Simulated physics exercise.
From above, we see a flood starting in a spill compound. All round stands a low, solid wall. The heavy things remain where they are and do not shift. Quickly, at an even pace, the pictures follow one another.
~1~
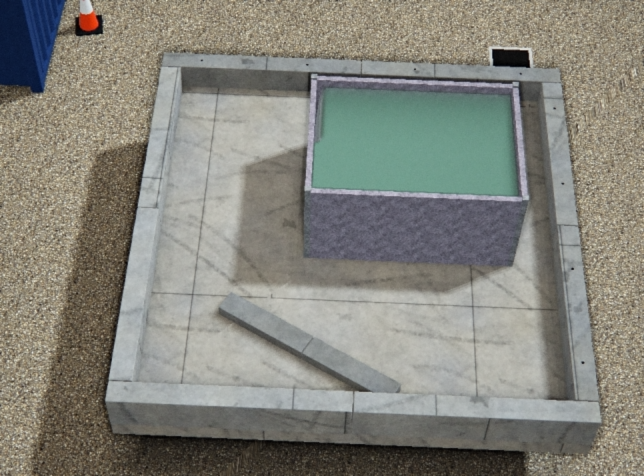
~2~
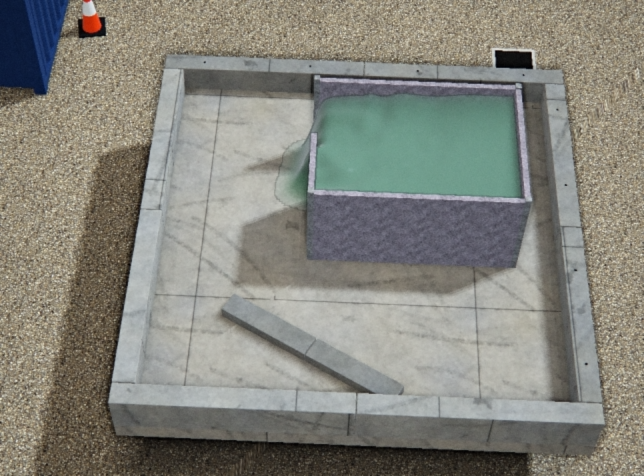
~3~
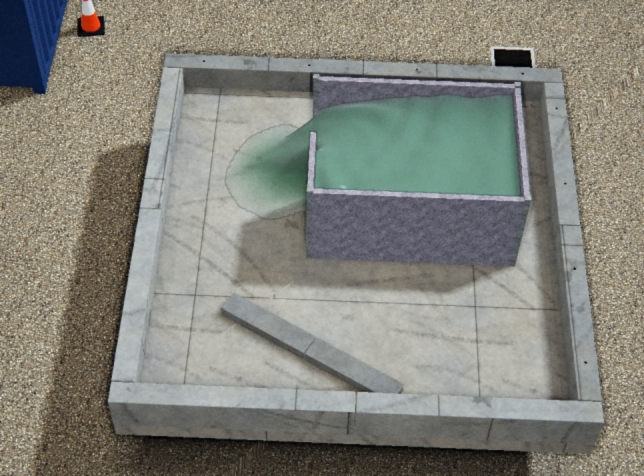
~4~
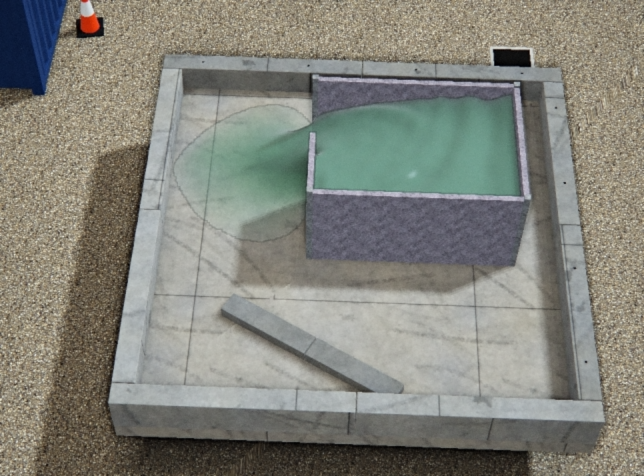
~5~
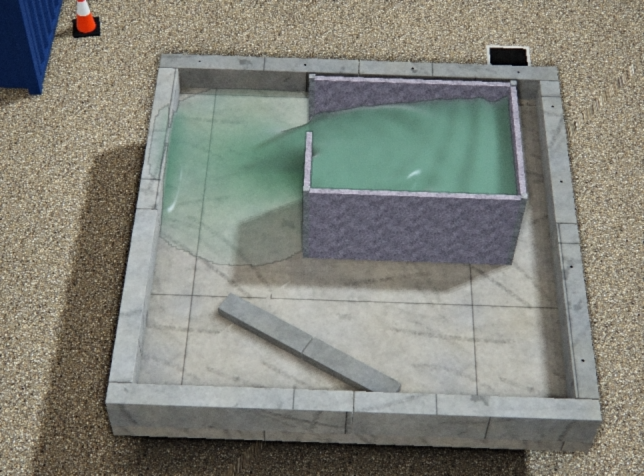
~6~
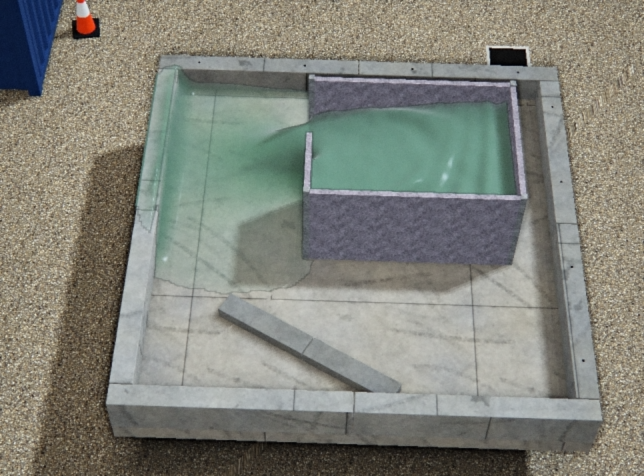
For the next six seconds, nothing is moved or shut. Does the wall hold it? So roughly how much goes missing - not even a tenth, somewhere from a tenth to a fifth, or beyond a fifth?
I think from a tenth to a fifth.
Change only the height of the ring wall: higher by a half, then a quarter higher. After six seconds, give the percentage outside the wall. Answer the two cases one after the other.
4 % and 8 %.
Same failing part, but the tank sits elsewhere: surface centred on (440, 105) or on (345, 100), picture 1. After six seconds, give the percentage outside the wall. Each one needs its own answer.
I'd say some 14 per cent for the first and some 26 per cent for the second.
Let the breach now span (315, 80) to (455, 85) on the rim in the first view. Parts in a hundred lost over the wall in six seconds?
Estimate: Some 26 in a hundred.
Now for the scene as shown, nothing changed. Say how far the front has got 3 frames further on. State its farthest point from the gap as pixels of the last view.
Estimated pixel: (140, 384).
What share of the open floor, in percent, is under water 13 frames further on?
I'd say 60 per cent.
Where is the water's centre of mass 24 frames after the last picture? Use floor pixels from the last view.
I'd place it roughly at (340, 218).
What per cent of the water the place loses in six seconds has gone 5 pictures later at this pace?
Approximately 25 in a hundred, I think.
A moment on, water covers 30 % of the floor; the low wall has let 1 % over.
Next, water covers 35 % of the floor; the low wall has let 3 % over.
Then, water covers 55 % of the floor; the low wall has let 12 % over.
Later, water covers 80 % of the floor; the low wall has let 13 % over.
In the end, water covers 85 % of the floor; the low wall has let 13 % over.
